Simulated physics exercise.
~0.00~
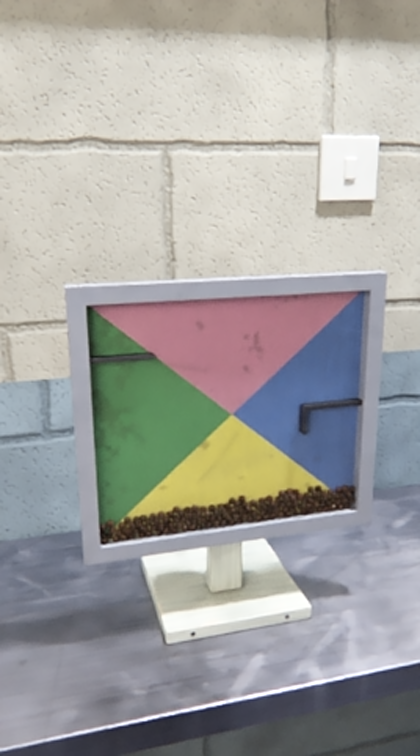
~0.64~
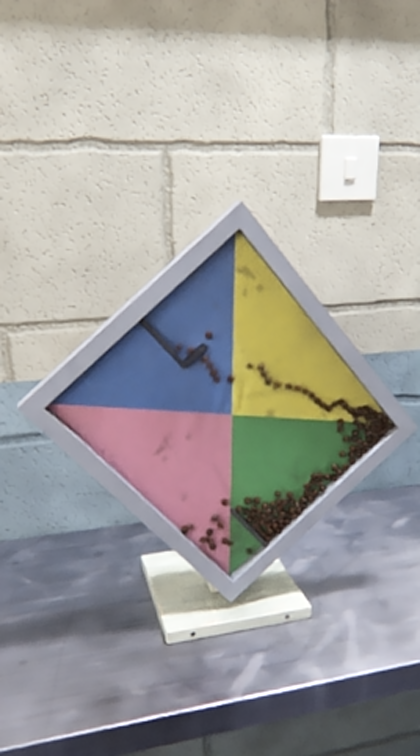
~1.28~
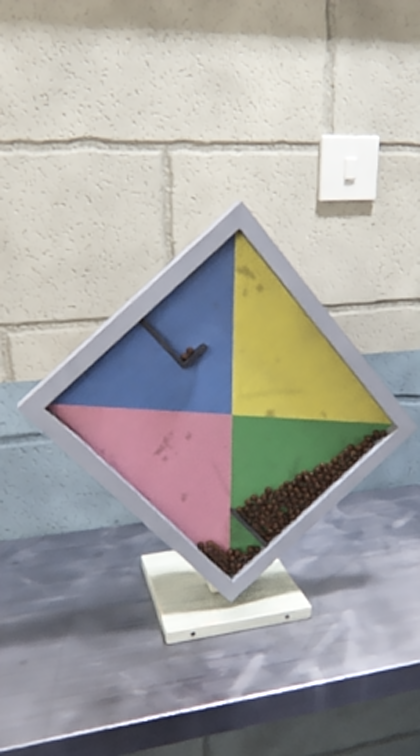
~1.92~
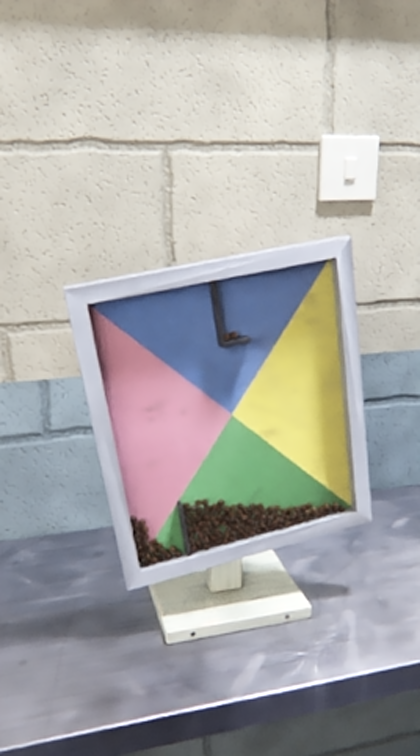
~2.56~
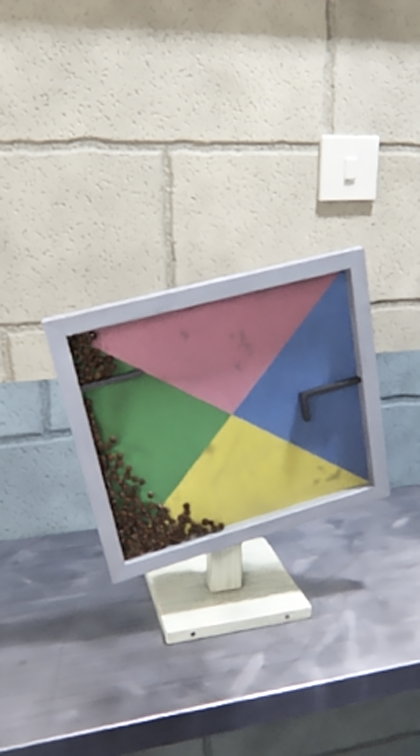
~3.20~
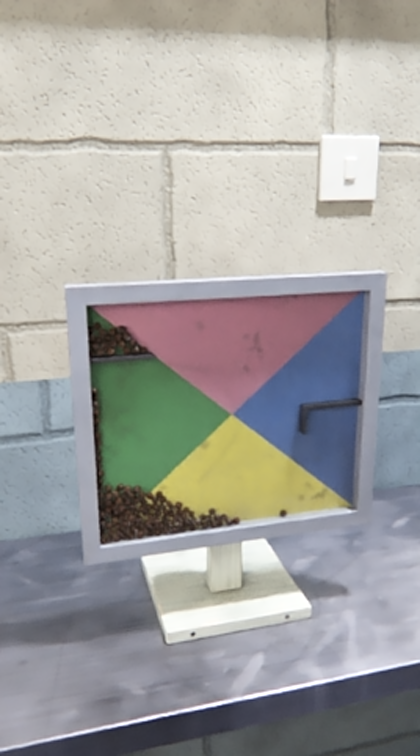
To begin with, small dark round pills lie in a shallow layer along the bottom of a framed square box, over its yellow wedge, with pink above, green left and blue right. The box turns a long way anticlockwise, and the pills tumble and trail down to the lower right. They settle there mostly over green, with a few caught on a bent bar in the blue. The box then swings back clockwise, carrying the pills to the left side. Finally it stands level, with pills heaped at lower left across green and yellow, and a small pile resting on the upper left ledge.
